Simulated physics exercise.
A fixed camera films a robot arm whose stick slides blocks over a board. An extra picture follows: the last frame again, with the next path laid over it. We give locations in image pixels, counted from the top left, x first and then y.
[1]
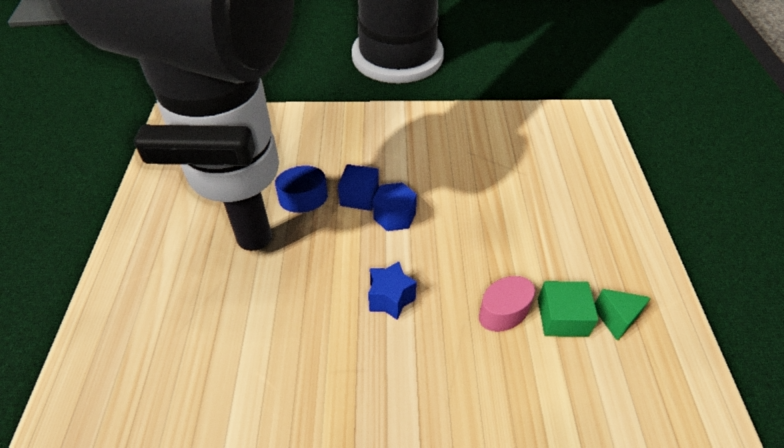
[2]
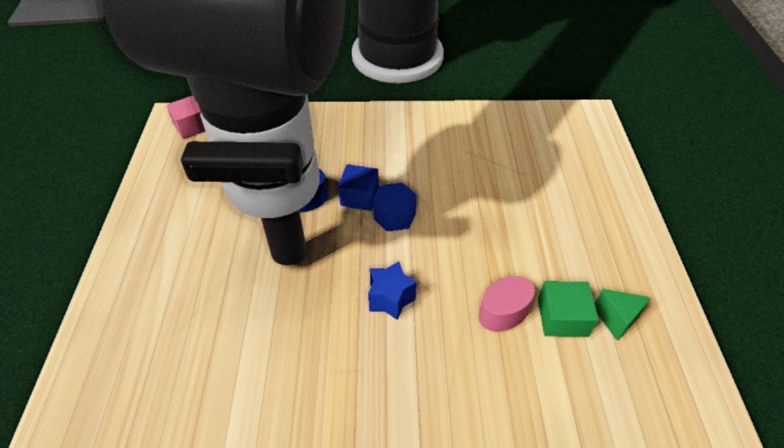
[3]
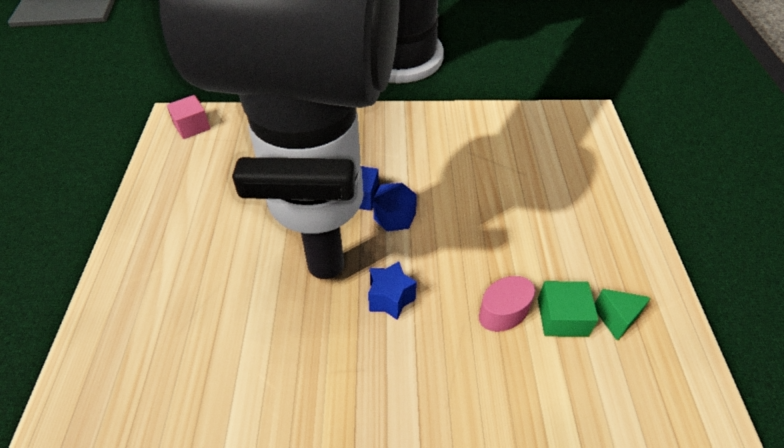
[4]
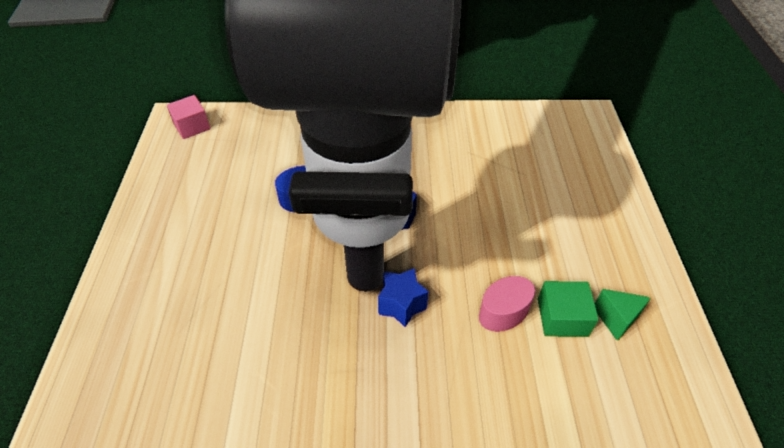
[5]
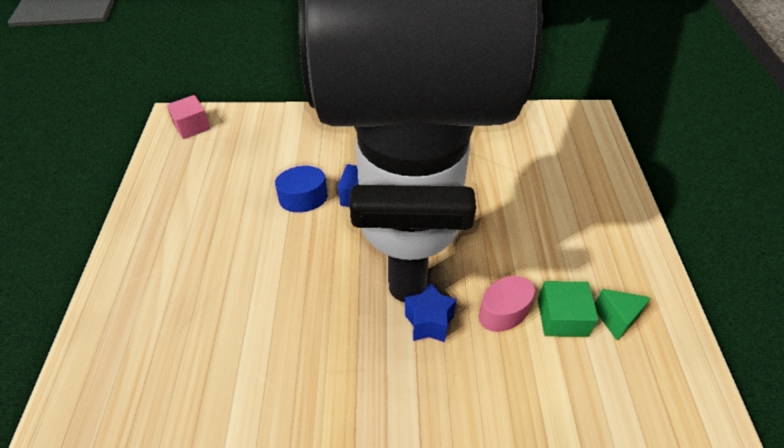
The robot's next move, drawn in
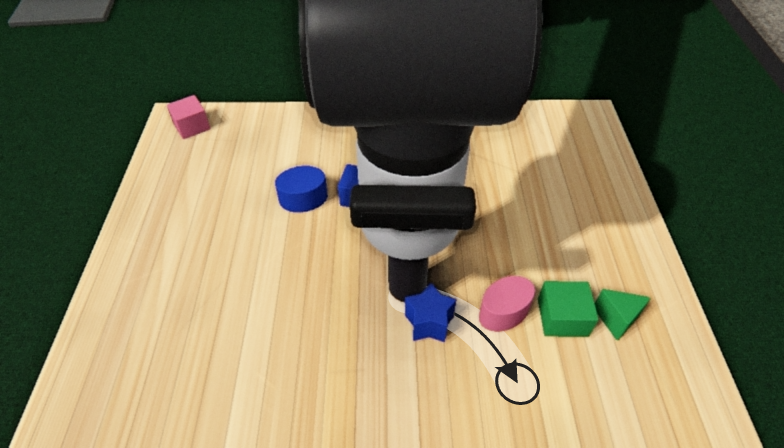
On a wooden tabletop, a black-and-grey robot arm sweeping its stick rightward and nudging a blue star slightly right and nearer the viewer.
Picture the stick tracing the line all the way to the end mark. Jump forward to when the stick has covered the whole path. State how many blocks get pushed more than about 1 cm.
Blocks moved: Two.
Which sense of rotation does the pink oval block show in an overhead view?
Answer: Anticlockwise.
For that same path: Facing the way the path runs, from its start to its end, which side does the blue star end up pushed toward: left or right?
The blue star goes right.
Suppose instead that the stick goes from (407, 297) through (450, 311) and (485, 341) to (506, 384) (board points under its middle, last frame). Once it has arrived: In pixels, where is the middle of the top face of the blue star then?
So, by the moment the path ends, you'll find the top centre of the blue star at (469, 370).
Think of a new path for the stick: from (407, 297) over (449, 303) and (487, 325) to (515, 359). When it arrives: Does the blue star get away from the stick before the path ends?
Yes, that is how it ends up.
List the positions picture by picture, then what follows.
Lower end of the stick (254, 238), tops of blocks, blue star (390, 281), pink oval block (509, 294), green square piece (571, 300), in the first picture.
Stick (289, 252), blocks as before, in the second picture.
Stick (326, 265), blocks as before, in the third picture.
Stick (366, 277), blue star (402, 287), in the fourth picture.
Stick (407, 287), blue star (431, 305), pink oval block (509, 294), green square piece (571, 300), in the fifth picture.
The drawn path runs from (407, 297) over (451, 312) and (489, 341) to (518, 383).
The first path, step by step. One third of the way, stick (453, 303); blue star (462, 328), turned 30° clockwise.
Two thirds of the way, stick (493, 334); blue star (478, 357), turned 65° clockwise; pink oval block (527, 300), turned 45° anticlockwise.
At the end, stick (521, 375); blue star (482, 374), turned 110° clockwise; pink oval block (527, 300), turned 45° anticlockwise; green square piece not moved.
